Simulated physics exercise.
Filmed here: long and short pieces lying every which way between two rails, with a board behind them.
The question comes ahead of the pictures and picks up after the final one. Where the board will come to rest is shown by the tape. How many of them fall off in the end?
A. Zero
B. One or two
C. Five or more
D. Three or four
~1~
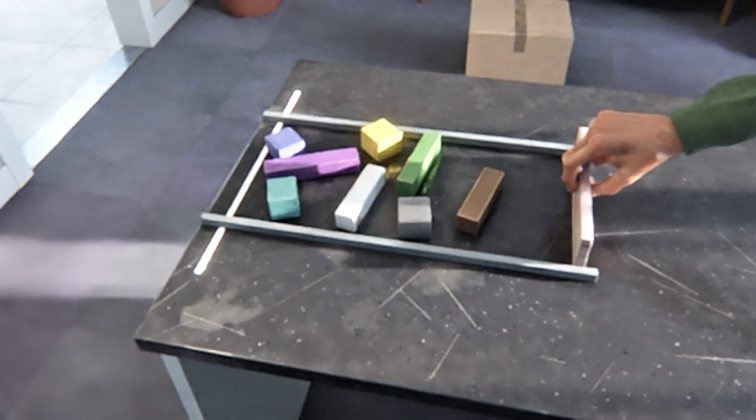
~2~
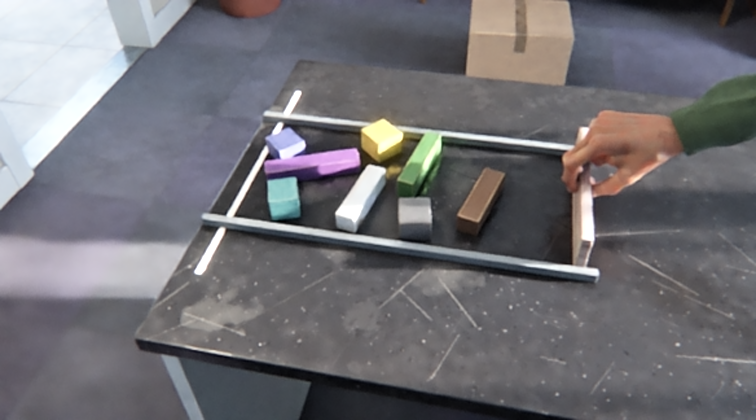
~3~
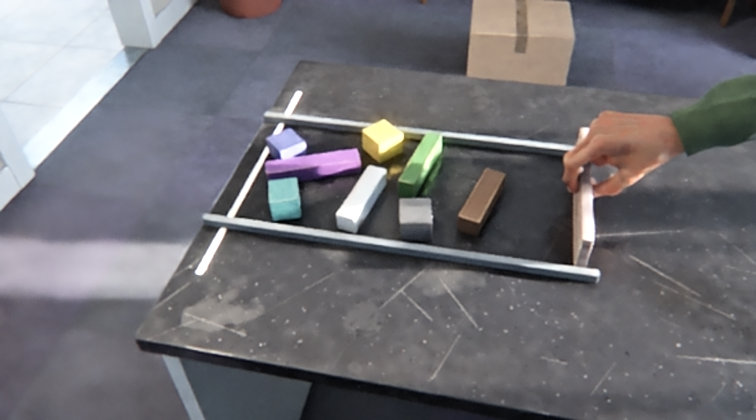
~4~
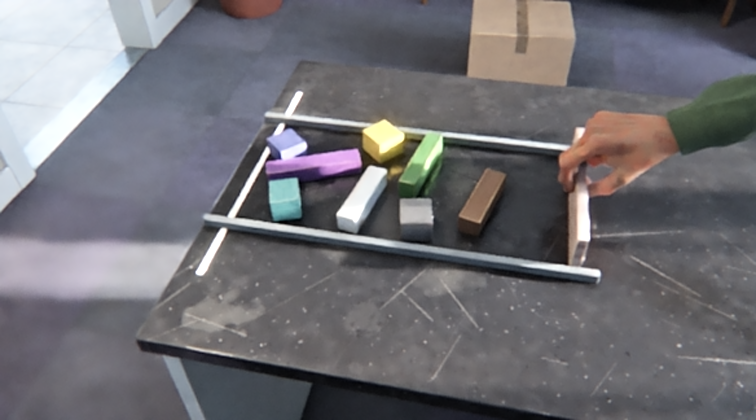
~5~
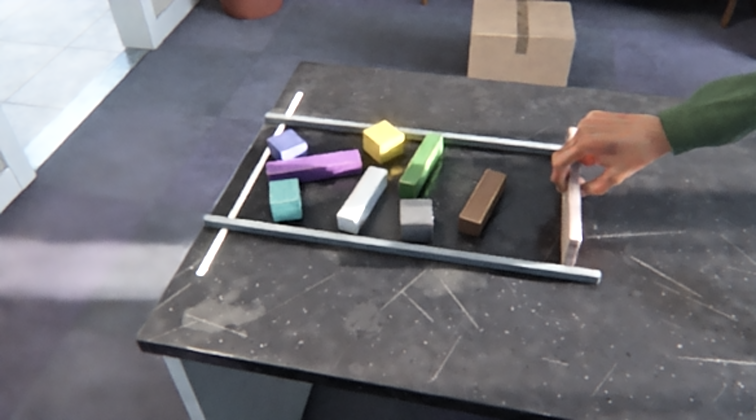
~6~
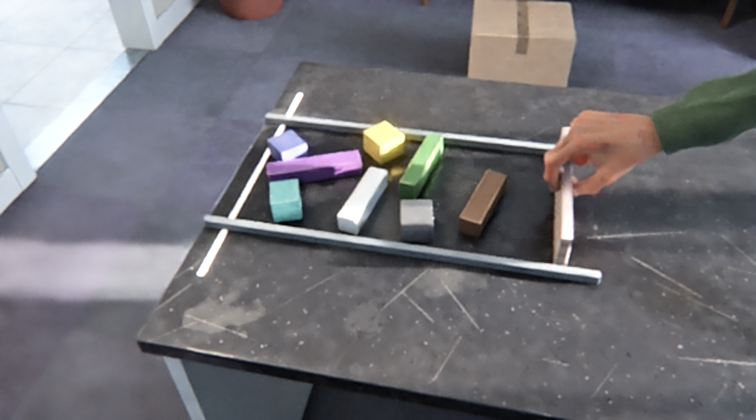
Answer: C.
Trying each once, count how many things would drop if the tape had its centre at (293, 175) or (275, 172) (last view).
Tallies in order: 3 and 4.
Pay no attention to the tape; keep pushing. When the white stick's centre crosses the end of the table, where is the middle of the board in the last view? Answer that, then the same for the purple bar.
The middle would be close to (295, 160) and then close to (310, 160).
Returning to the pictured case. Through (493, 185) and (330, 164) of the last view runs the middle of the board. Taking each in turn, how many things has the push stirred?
Up to then 1, and up to the other point 8.
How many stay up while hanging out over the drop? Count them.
The number overhanging is 0.
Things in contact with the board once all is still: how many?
1 of them.
Early on, none off yet; blue block at rest near (288, 148); turquoise block at rest near (286, 201); purple bar at rest near (315, 169).
A while later, none off yet; blue block moving near (281, 145); turquoise block travelled about its own width near (257, 196); purple bar travelled a little near (283, 161).
Finally, the number that fall off is five or more; lost, grey block, green bar, yellow block, white stick, purple bar, turquoise block and blue block.
